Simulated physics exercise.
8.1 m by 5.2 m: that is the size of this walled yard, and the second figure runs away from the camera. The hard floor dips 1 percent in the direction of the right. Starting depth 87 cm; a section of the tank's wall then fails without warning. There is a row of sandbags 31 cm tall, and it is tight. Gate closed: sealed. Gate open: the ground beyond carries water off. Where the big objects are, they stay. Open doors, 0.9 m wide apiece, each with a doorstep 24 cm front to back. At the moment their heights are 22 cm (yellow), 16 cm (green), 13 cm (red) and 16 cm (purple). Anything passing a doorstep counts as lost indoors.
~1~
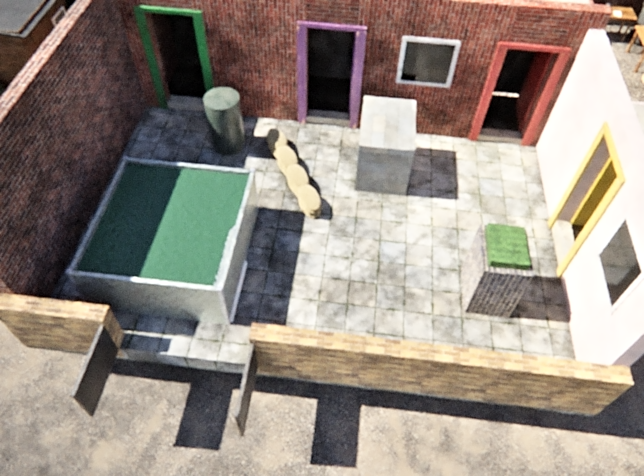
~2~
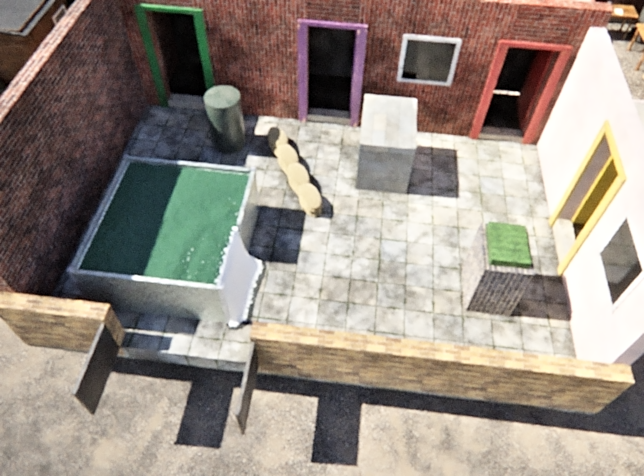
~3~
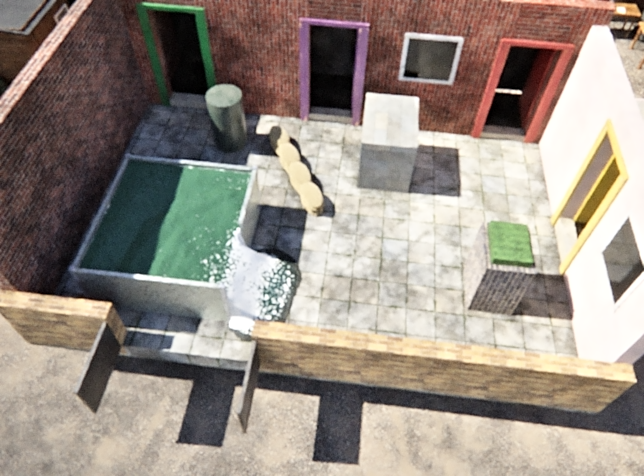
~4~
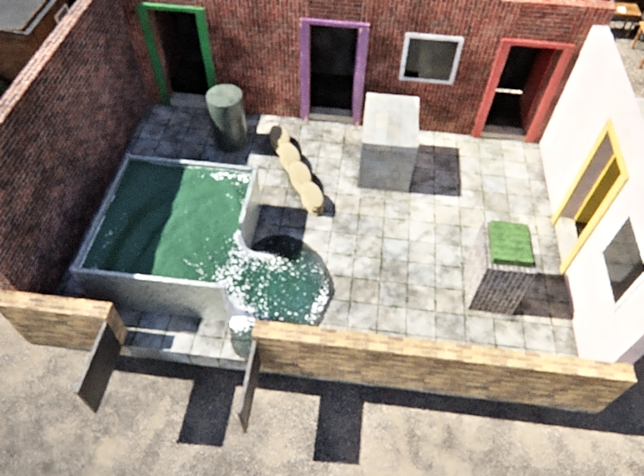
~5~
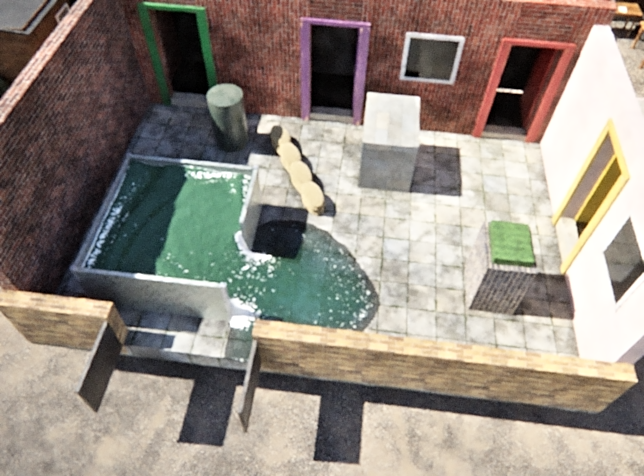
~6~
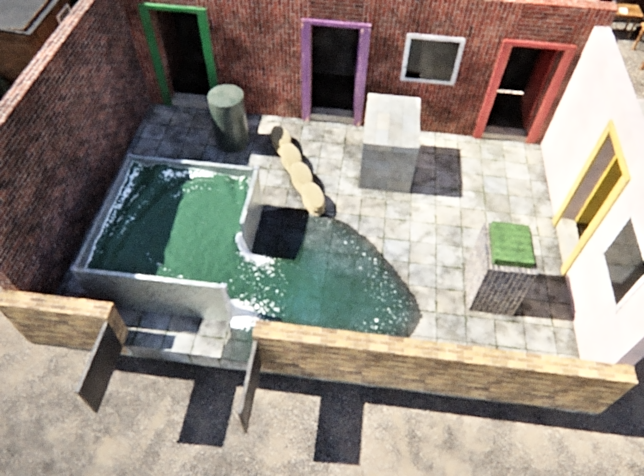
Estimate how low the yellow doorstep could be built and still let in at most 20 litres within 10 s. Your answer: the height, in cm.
I would say 14 cm or so.
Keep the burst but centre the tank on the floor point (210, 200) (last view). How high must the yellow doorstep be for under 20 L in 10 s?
New minimum height: Approx. 27 cm.
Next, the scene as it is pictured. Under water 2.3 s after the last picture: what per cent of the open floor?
50 %.
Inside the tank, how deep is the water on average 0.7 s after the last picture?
Some 59 cm.
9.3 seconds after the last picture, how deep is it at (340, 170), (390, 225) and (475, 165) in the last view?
Respectively 5 cm, 9 cm and 17 cm.
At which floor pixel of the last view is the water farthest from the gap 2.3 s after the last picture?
Lab note: Front tip approx. (534, 148).
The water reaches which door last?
The green door.
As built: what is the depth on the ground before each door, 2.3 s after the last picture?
In cm: Yellow 10, green 0, red 5, purple 0.
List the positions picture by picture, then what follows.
The first frame shows still water, 87 cm deep, in the tank at (169, 221); the yellow door at (579, 211) is dry.
In the second frame, water pours out at (233, 276) and has run 0.3 m, to (260, 276); about 10 cm deep outside, 88 cm at the back.
In the third frame, water pours out at (235, 277) and has run 0.9 m, to (292, 291); about 14 cm deep outside, 87 cm at the back.
In the fourth frame, water pours out at (236, 278) and has run 1.4 m, to (324, 305); about 11 cm deep outside, 86 cm at the back.
In the fifth frame, the gap is at (236, 278), the front 2.1 m out at (370, 313); the back of the tank holds 77 cm.
In the sixth frame, the gap is at (236, 278), the front 2.8 m out at (413, 319); the back of the tank holds 75 cm; the yellow door at (584, 209), 5.5 m from the gap, is still 2.9 m from the nearest water.
Then, 0.7 s after the last picture water covers 35 % of the floor, deepest (50 cm) near (241, 302); it has not reached the yellow door.
Then, 2.3 s after the last picture water covers 50 % of the floor, deepest (46 cm) near (565, 331); 10 cm at the yellow door, 0 litres in over its 22 cm doorstep.
Then, 9.3 s after the last picture water covers 85 % of the floor, deepest (19 cm) near (534, 148); 15 cm at the yellow door, 0 litres in over its 22 cm doorstep.
At the yellow door as built, the water peaked near 21 cm, 7.9 s after the last picture.
With a doorstep of 12 cm, 35 litres would have come in within the 10 s; with 16.5 cm, 9 litres. So under 20 litres takes about 14 cm.
